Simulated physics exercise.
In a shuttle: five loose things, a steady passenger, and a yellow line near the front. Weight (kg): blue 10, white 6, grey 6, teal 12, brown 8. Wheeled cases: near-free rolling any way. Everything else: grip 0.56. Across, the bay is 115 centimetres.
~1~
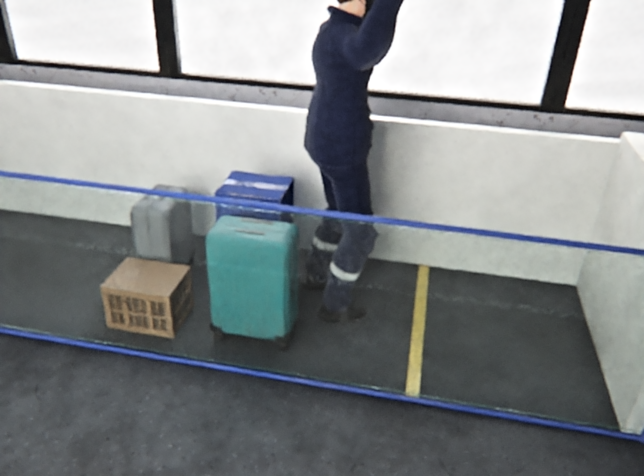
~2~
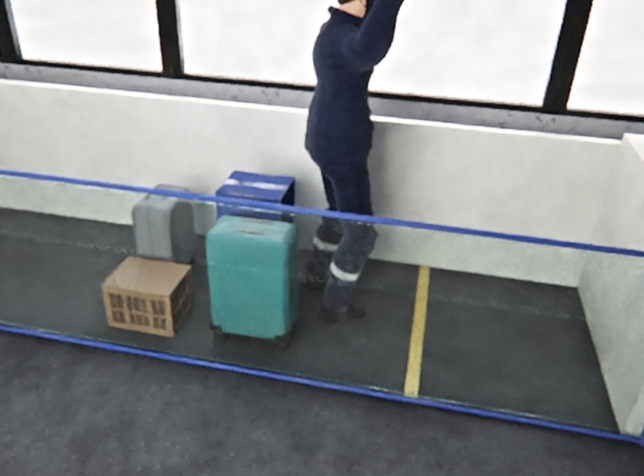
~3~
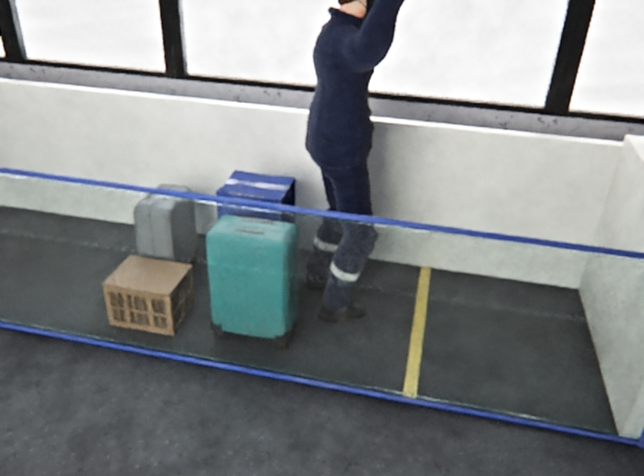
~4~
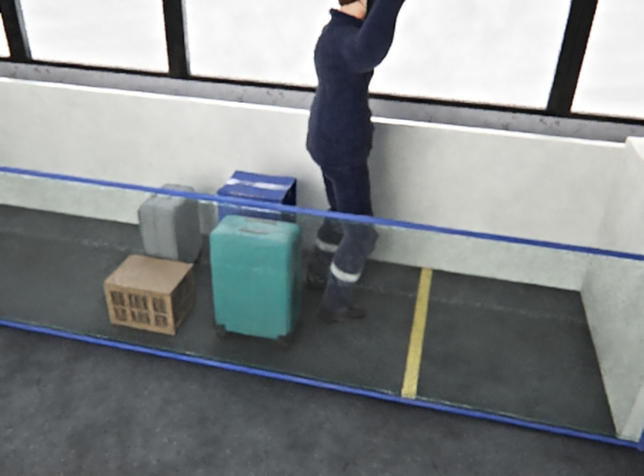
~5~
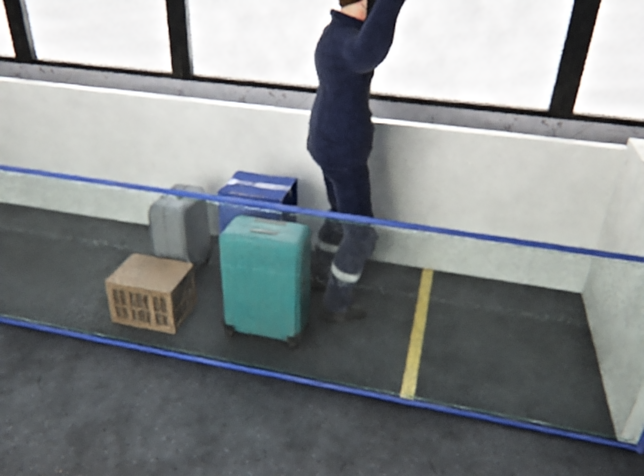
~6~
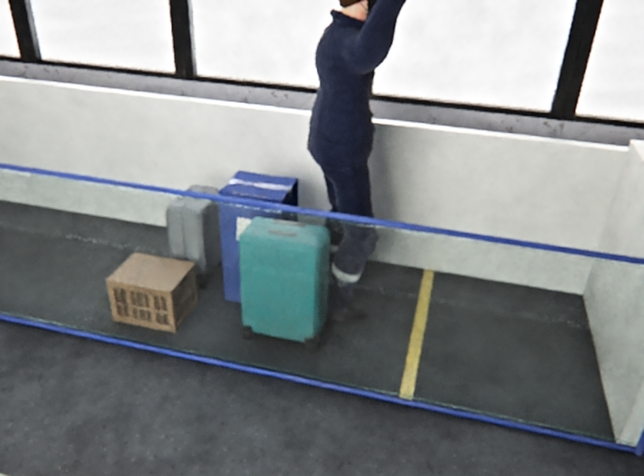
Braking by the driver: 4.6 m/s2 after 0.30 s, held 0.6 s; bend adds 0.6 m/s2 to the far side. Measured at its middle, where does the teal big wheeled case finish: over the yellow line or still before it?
Its middle finishes over the yellow line.
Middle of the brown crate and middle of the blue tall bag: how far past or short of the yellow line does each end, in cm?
The brown crate ends 140 cm short and the blue tall bag ends 80 cm short.
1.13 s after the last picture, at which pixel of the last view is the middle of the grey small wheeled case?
Around (245, 236).
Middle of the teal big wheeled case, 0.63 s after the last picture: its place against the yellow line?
Position: Approx. 70 cm past.
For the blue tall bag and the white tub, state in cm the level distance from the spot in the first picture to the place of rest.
For the blue tall bag it is near 10, for the white tub near 0.
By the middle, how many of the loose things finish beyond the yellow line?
That comes to 1.
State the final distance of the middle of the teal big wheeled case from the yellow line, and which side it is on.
Close to 45 centimetres past it.
Then, 0.23 s after the last picture the teal big wheeled case is 31 cm short of the yellow line, tilted 0°, near (357, 293) in the last picture's view.
Then, 0.63 s after the last picture the teal big wheeled case is 68 cm past the yellow line, tilted 0°, near (571, 329) in the last picture's view.
Then, 1.13 s after the last picture the teal big wheeled case is 54 cm past the yellow line, tilted 0°, near (540, 339) in the last picture's view; the white tub 49 cm short of the yellow line, tilted 0°.
At rest, blue tall bag stops short of the yellow line; white tub stops short of the yellow line; grey small wheeled case stops short of the yellow line; teal big wheeled case crosses the yellow line; brown crate stops short of the yellow line.
